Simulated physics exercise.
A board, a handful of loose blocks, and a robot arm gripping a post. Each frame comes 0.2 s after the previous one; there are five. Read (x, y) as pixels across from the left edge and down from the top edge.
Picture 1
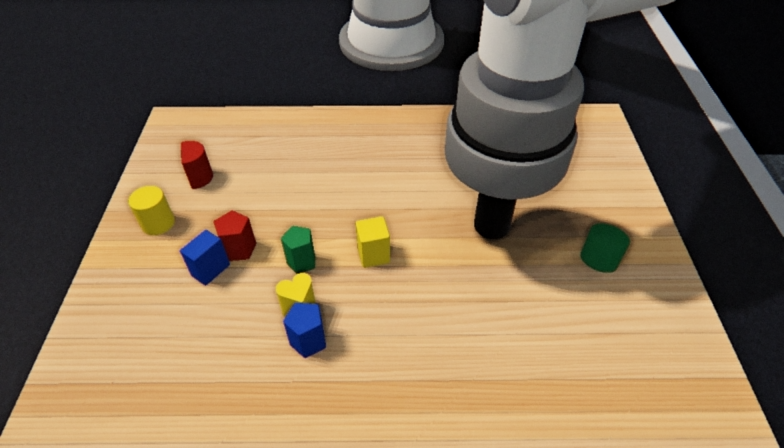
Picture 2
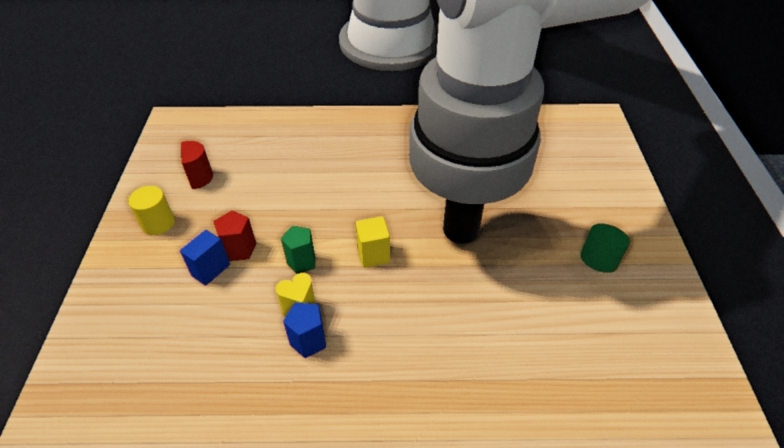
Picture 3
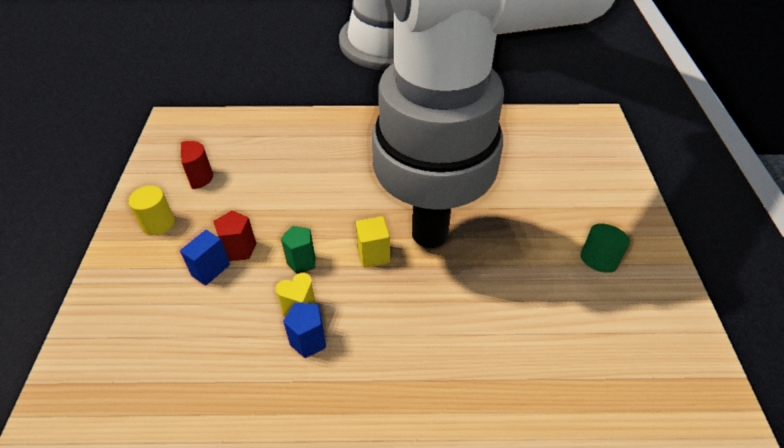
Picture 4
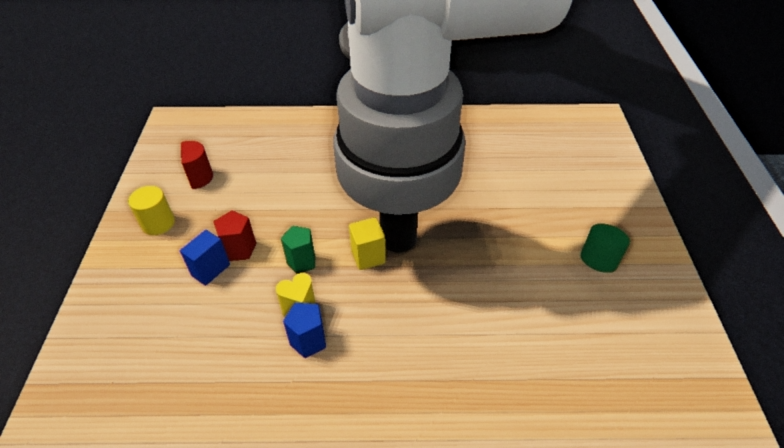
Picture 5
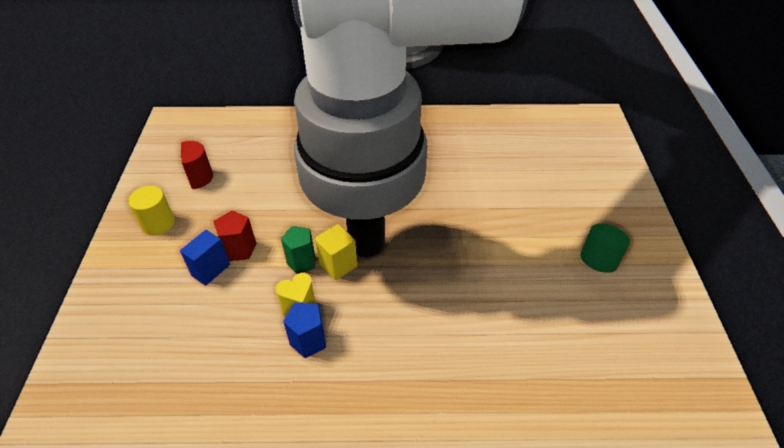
A robot arm moves its black post left and pushes the yellow square block left.
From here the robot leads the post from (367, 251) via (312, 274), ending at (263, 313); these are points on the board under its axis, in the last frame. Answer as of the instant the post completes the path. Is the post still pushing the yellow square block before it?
Yes.
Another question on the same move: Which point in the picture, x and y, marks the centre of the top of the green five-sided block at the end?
Close to (266, 242).
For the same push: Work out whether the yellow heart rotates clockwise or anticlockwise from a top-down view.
It turns round anticlockwise.
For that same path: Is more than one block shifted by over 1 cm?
Going by the path, yes.
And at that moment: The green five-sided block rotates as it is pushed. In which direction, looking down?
Spins clockwise.
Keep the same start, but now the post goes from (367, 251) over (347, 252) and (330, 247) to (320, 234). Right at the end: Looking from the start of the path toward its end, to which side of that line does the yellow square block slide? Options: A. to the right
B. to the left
Option B.
The first path, step by step. One third of the way, post (329, 257); green five-sided block (282, 238), turned 55° clockwise; yellow square block (297, 257).
Two thirds of the way, post (292, 278); green five-sided block (267, 241), turned 115° clockwise; yellow square block (258, 281).
At the end, post (261, 306); yellow heart (293, 292), turned 35° anticlockwise; green five-sided block (266, 242), turned 120° clockwise; blue five-sided block still; yellow square block (220, 309).
